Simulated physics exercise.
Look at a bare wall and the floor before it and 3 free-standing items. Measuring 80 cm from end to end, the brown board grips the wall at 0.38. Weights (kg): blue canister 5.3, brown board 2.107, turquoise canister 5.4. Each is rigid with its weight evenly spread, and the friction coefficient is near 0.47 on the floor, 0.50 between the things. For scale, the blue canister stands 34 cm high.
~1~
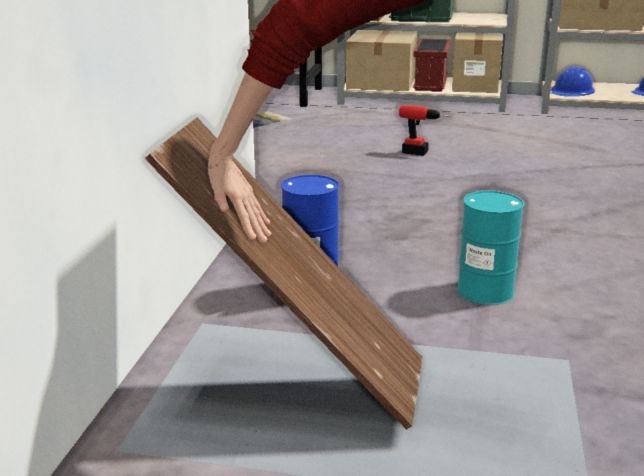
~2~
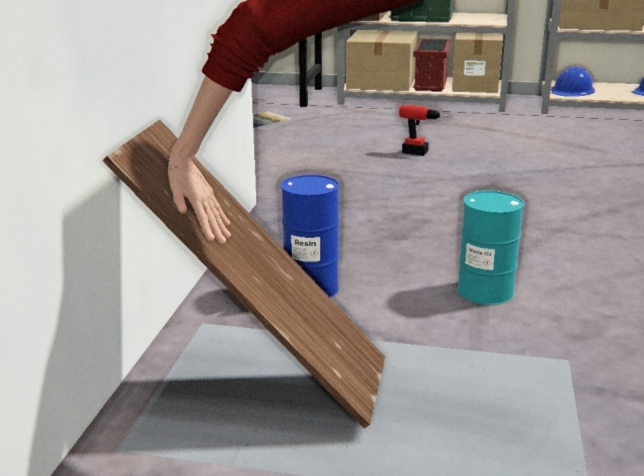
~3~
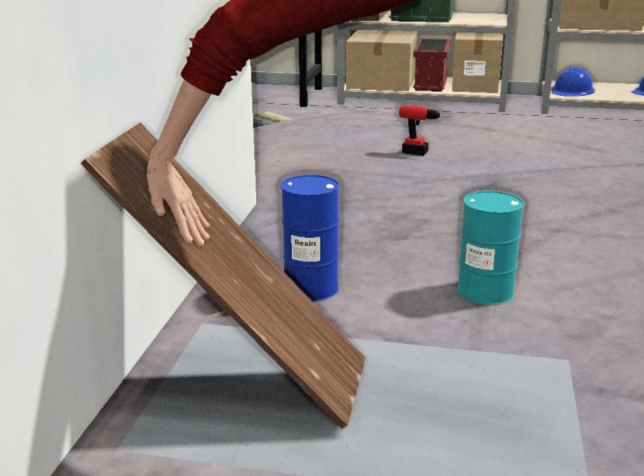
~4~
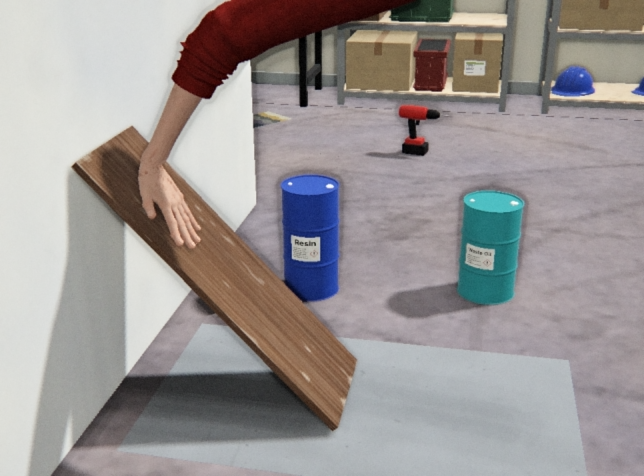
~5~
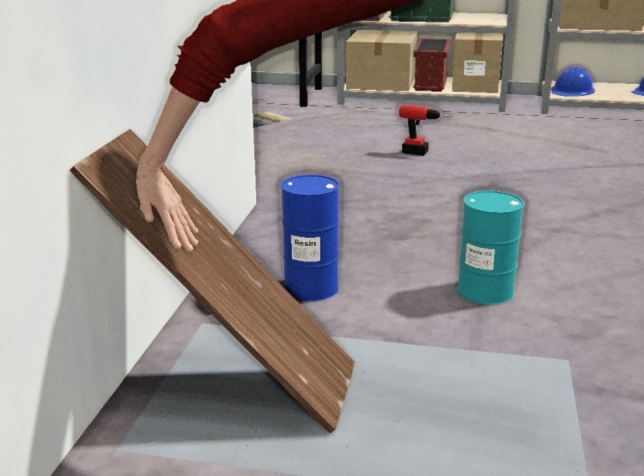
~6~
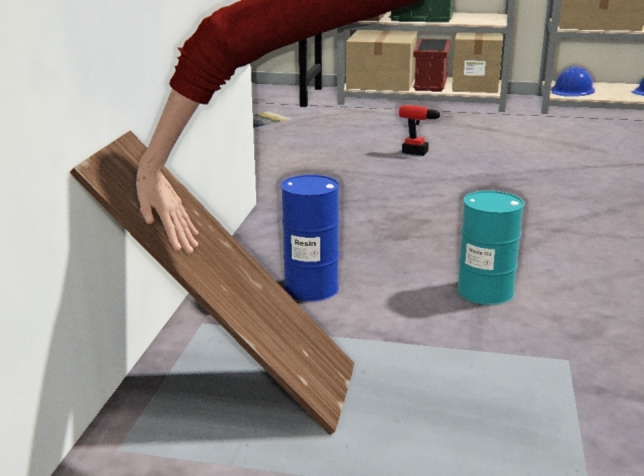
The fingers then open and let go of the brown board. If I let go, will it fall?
No, it holds.
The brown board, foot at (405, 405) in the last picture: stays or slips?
It fails.
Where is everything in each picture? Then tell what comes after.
In the first picture, 17 cm from its place; brown board (299, 269).
In the second picture, 8 cm from its place; brown board (259, 269); blue canister (311, 238).
In the third picture, 3 cm from its place; brown board (238, 271); blue canister (311, 238).
In the fourth picture, 1 cm from its place; brown board (229, 274); blue canister (311, 238).
Propped up under the hand; brown board (227, 277); blue canister (311, 238), in the fifth picture.
Propped up under the hand; brown board (227, 278); blue canister (311, 238), in the sixth picture.
Then, 0.30 s past the last view, nothing moves.
Then, 0.80 s past the last view, brown board resting near (228, 279).
Finally, all 3 still in place (within 10 cm). Final places as that camera would see them, brown board near (228, 279). The board holds.
